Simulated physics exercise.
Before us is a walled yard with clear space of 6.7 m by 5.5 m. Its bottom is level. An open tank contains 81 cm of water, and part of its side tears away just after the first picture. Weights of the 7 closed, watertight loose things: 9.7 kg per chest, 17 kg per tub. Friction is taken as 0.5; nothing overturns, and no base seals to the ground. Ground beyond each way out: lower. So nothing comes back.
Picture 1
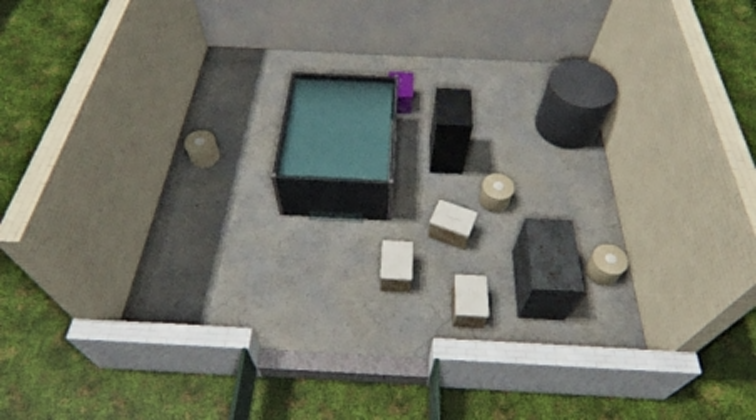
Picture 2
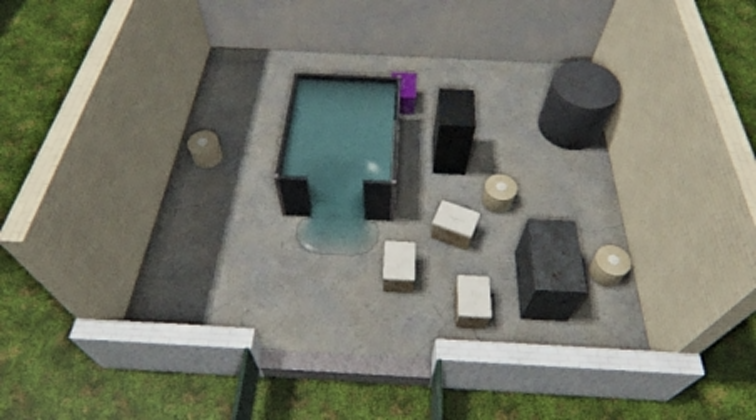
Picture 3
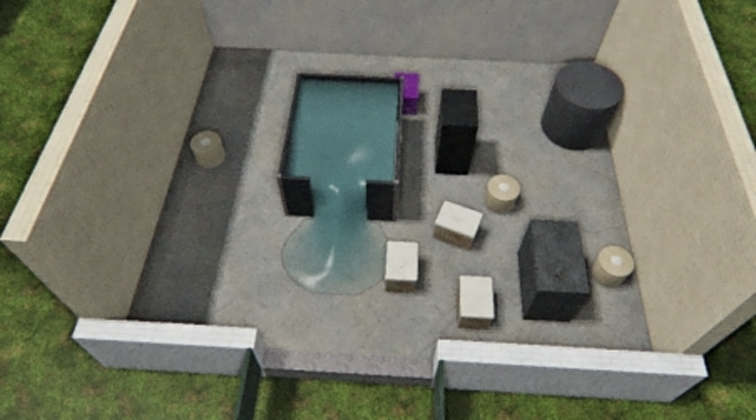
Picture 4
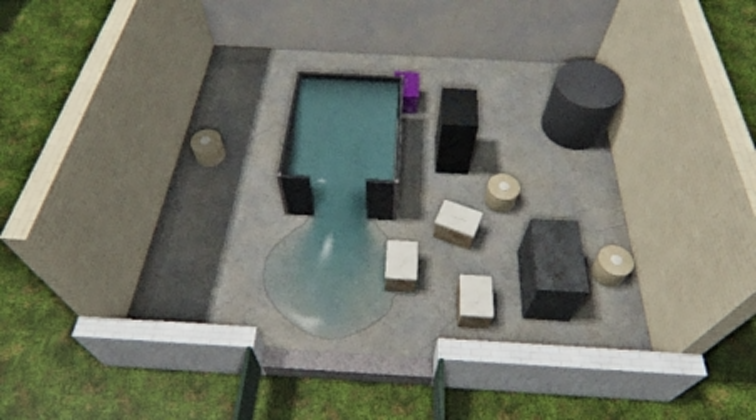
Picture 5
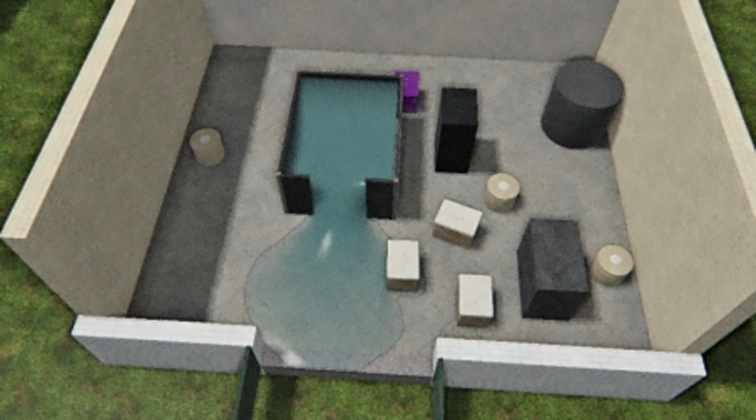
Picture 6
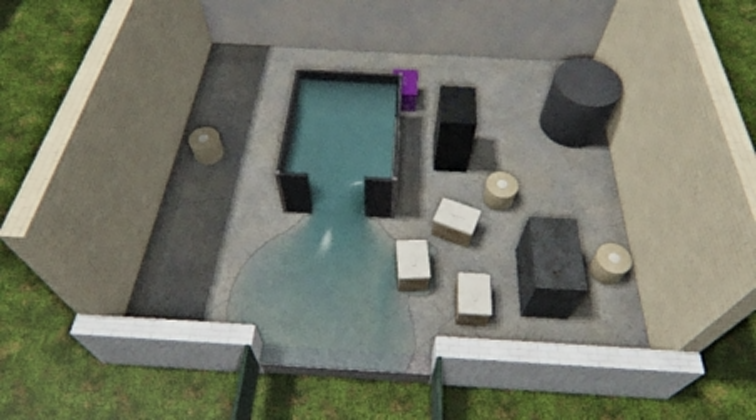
Water poured through a gap that opened in the front of a dark tank and spread across the walled yard to the front opening, then nudged the nearest pale block slightly to the right.
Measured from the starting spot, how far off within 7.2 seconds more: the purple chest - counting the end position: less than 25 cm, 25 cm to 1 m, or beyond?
The move is tiny.
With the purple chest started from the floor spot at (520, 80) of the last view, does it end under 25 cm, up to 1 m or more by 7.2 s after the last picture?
Observed: Object is barely disturbed.
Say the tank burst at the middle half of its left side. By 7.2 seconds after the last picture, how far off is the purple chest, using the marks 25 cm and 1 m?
Well, the purple chest goes a long way then.
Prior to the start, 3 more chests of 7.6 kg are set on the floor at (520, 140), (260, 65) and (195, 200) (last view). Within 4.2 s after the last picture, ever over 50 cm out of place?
In sequence: Stays within; stays within; goes beyond.
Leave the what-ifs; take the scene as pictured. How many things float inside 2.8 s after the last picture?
At that time, 0.
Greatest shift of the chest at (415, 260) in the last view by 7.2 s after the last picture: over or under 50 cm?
Beyond.
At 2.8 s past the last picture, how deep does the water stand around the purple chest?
Around 0 cm.
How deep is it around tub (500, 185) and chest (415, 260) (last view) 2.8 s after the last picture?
About 0 and 2 cm.
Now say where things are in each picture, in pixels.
The purple chest at (401, 84) rests on the ground; 2.9 m2 under water; 0 of 7 have shifted, in the first frame.
The purple chest at (404, 85) rests on the ground; 3.5 m2 under water; 0 of 7 have shifted, in the second frame.
The purple chest at (406, 85) rests on the ground; 4.3 m2 under water; 0 of 7 have shifted, in the third frame.
The purple chest at (407, 84), on the bottom; 5.3 m2 under water; 0 of 7 have shifted, in the fourth frame.
The purple chest at (406, 83), on the bottom; water covers 6.5 m2; 0 of 7 have shifted, in the fifth frame.
The purple chest at (405, 82) rests on the ground; 7.4 m2 under water; 1 of 7 have shifted, in the sixth frame.
Then, 0.9 s after the last picture the purple chest is near (405, 82), 0.0 m from its start, aground; 0 of 7 are out; 0 afloat.
Then, 2.8 s after the last picture the purple chest is near (405, 82), 0.0 m from its start, aground; 0 of 7 are out; 0 afloat.
Then, 4.8 s after the last picture the purple chest is near (405, 82), 0.0 m from its start, aground; 0 of 7 are out; 0 afloat.
Then, 7.2 s after the last picture the purple chest is near (405, 82), 0.0 m from its start, aground; 0 of 7 are out; 0 afloat.
